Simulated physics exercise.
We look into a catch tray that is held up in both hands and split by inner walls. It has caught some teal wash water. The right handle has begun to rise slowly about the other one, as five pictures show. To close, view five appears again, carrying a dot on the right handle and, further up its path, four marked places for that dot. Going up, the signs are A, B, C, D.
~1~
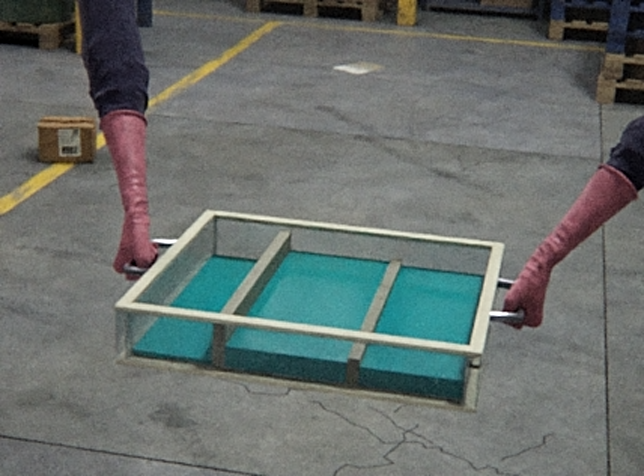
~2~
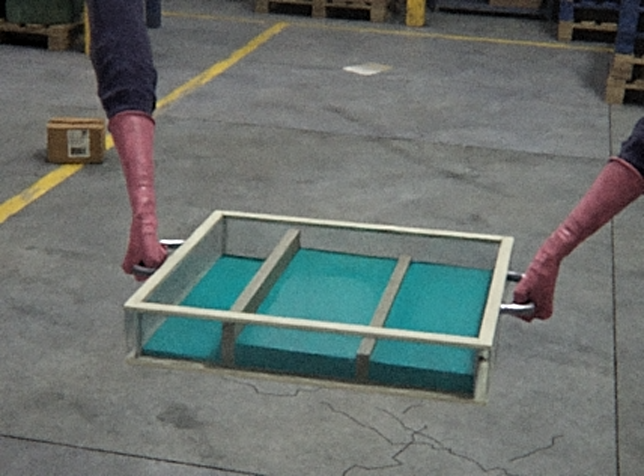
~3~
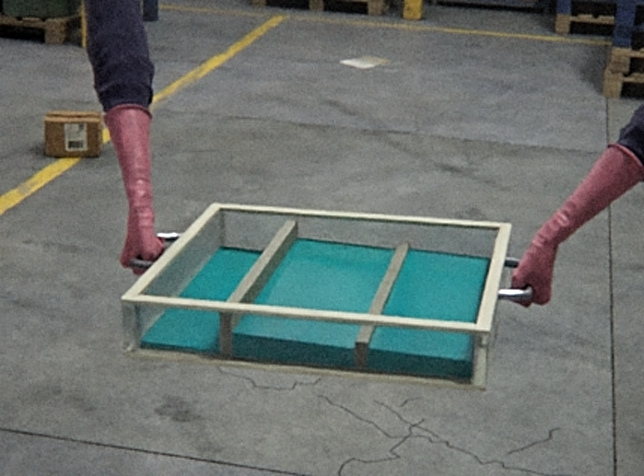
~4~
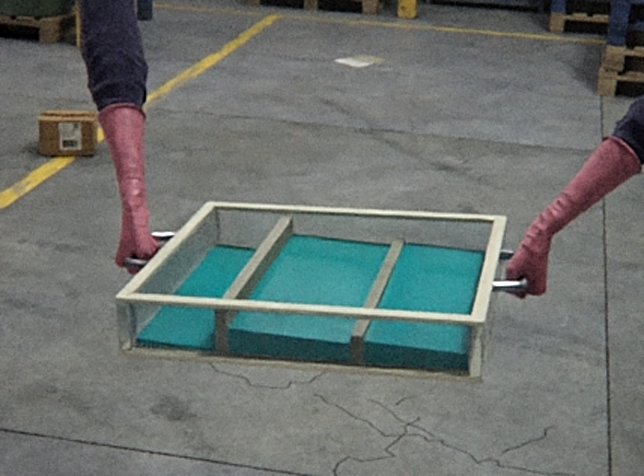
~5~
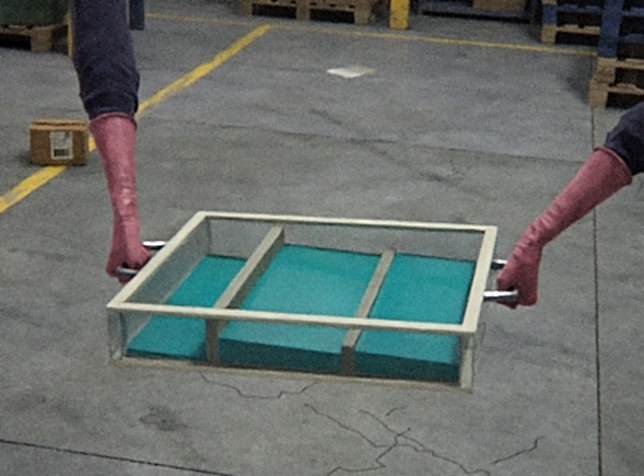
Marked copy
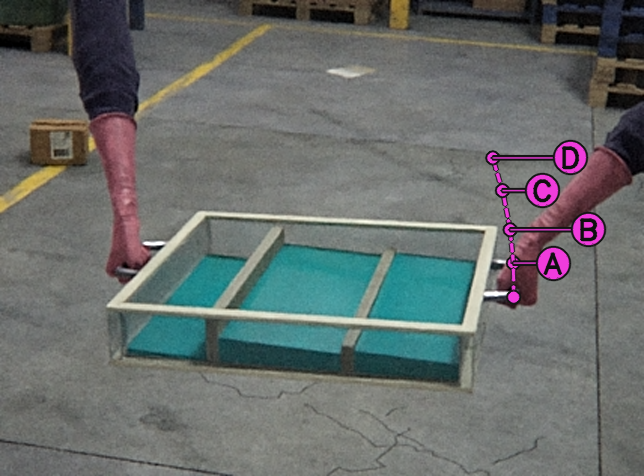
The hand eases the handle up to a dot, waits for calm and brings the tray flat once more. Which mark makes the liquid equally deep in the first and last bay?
Mark C.
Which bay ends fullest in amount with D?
It is the middle one.
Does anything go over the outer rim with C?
No, all stays in.
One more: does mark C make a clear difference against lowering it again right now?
Yes, by a good deal.
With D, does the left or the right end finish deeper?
The left one.
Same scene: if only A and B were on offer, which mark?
It is B.
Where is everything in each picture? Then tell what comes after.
The tray is level; deepest in the middle bay, at (316, 300), shallowest in the left; right handle at (522, 302).
Tipped about 1° down to the left; no wall is crossed; right handle at (531, 295).
Tipped about 3° down to the left; no wall is crossed; right handle at (529, 280).
Tipped about 4° down to the left; no wall is crossed; right handle at (524, 272).
Tipped about 4° down to the left; deepest in the middle bay, at (310, 292), shallowest in the left; right handle at (515, 282).
On the marked copy, A at (513, 263); B at (510, 229); C at (502, 190); D at (492, 157).
With A, the right end bay stands much deeper than the other; nothing spills.
With B, the right end bay stands much deeper than the other; nothing spills.
With C, the two end bays stand about equally deep; nothing spills.
With D, the left end bay stands much deeper than the other; nothing spills.
